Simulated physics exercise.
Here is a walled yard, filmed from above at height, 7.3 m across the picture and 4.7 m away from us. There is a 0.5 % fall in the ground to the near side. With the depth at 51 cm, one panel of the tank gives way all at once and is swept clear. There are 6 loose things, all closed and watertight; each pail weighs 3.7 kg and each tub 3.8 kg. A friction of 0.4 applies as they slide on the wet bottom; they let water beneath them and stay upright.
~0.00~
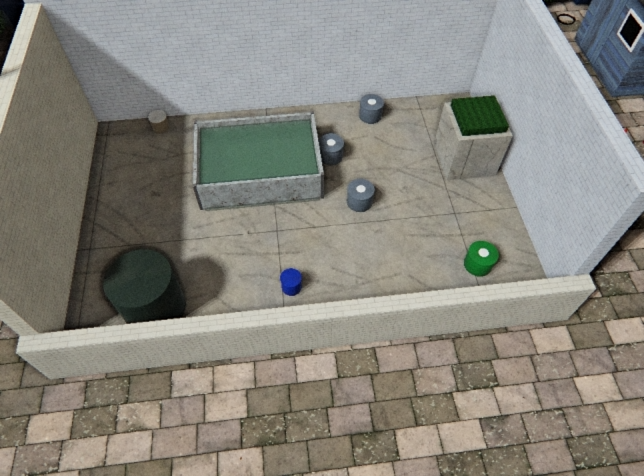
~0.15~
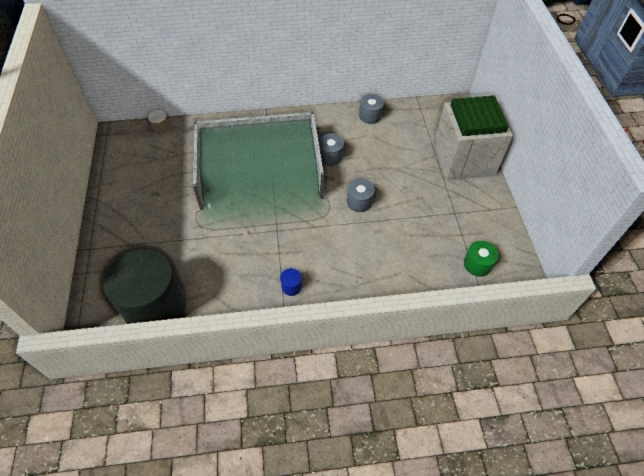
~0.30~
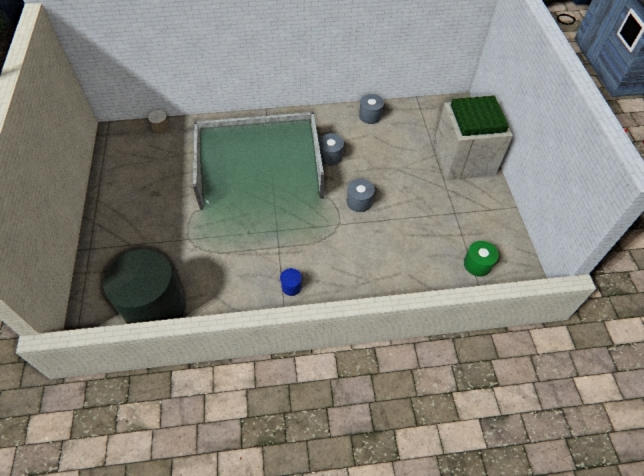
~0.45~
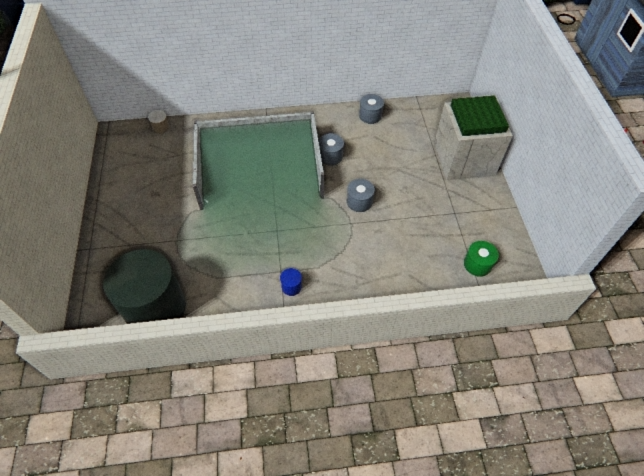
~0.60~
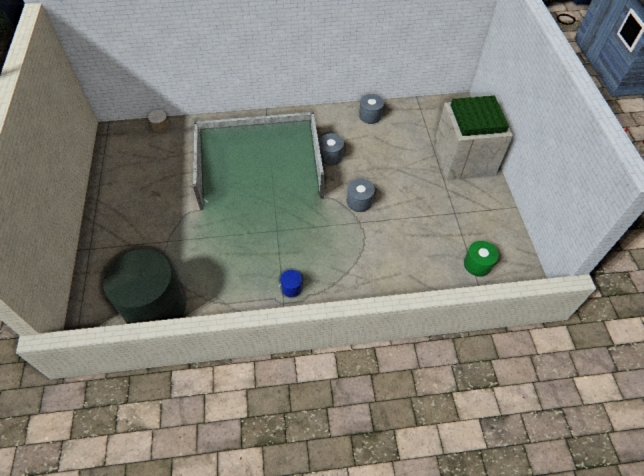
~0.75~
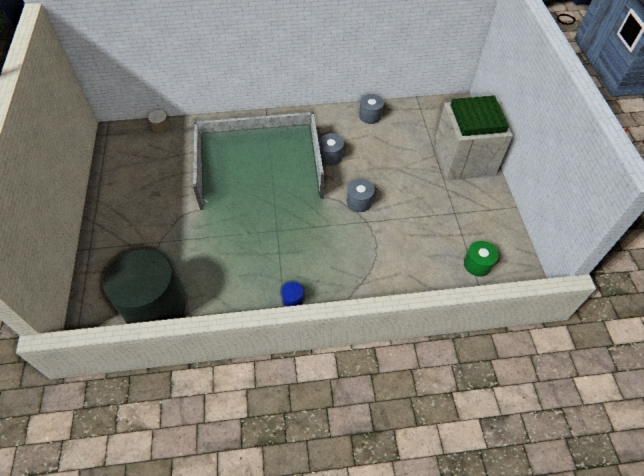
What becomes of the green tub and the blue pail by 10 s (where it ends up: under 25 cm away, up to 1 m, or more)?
Green tub - a long trip; blue pail - a long trip.
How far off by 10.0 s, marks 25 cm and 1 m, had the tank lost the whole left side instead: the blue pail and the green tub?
Note: Blue pail swept well away, green tub shifted modestly.
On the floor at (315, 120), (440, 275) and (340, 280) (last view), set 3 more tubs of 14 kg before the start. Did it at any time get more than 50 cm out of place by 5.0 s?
In the order listed: Behind the line; across the line; across the line.
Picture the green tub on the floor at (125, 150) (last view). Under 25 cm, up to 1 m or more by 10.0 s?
What happens is that it covers a big distance.
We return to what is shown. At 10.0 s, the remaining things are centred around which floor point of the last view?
Near (332, 158).
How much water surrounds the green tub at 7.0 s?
Somewhere close to 8 cm.
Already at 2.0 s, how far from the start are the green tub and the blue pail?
About 0 cm and 60 cm, respectively.
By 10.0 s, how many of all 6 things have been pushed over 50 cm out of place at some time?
The total is 6.
After 2.0 s the green tub is near (484, 253), 0.0 m from its start, aground; the blue pail is near (327, 288), 0.6 m from its start, afloat; 1 afloat.
After 4.5 s the green tub is near (485, 173), 1.5 m from its start, afloat; the blue pail is near (512, 241), 3.5 m from its start, afloat; 2 afloat.
After 7.0 s the green tub is near (417, 209), 1.2 m from its start, afloat; the blue pail is near (510, 200), 3.8 m from its start, afloat; 3 afloat.
After 10.0 s the green tub is near (361, 213), 2.0 m from its start, afloat; the blue pail is near (469, 184), 3.4 m from its start, afloat; 5 afloat.
